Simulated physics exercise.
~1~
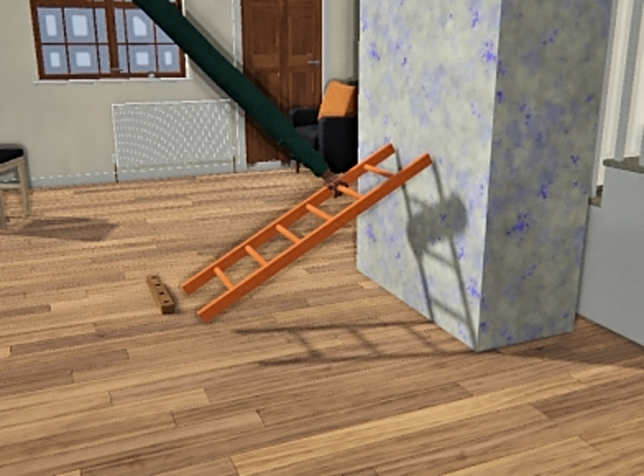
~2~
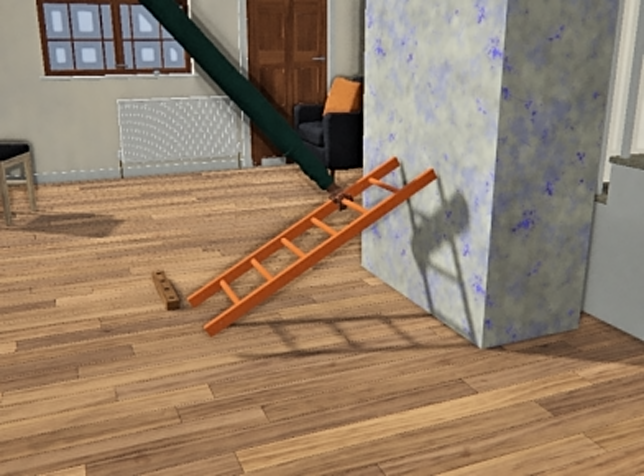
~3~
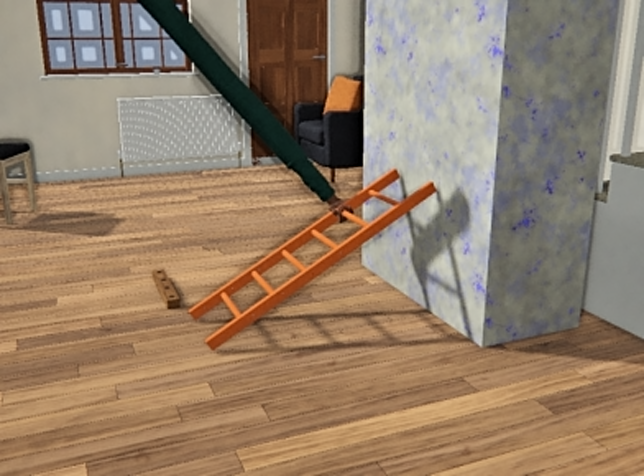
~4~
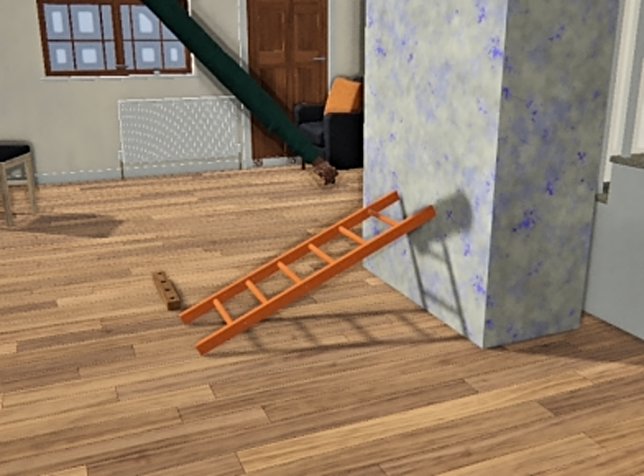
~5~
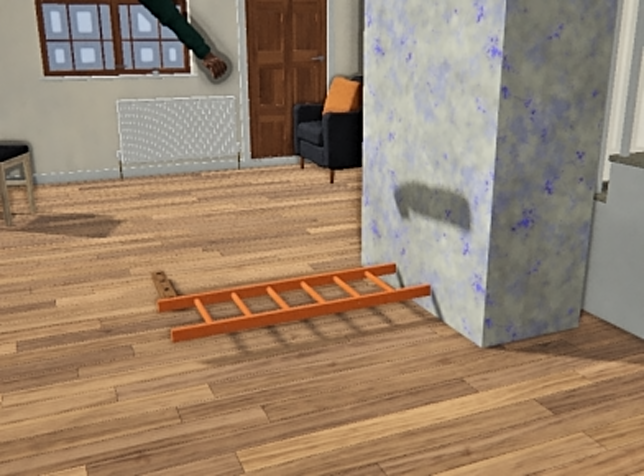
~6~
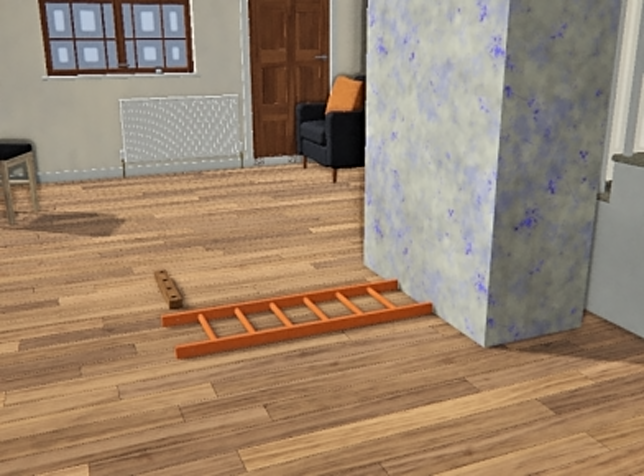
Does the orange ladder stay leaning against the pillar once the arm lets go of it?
No, the orange ladder slips down the pillar after the arm lets go and ends up lying on the floor.
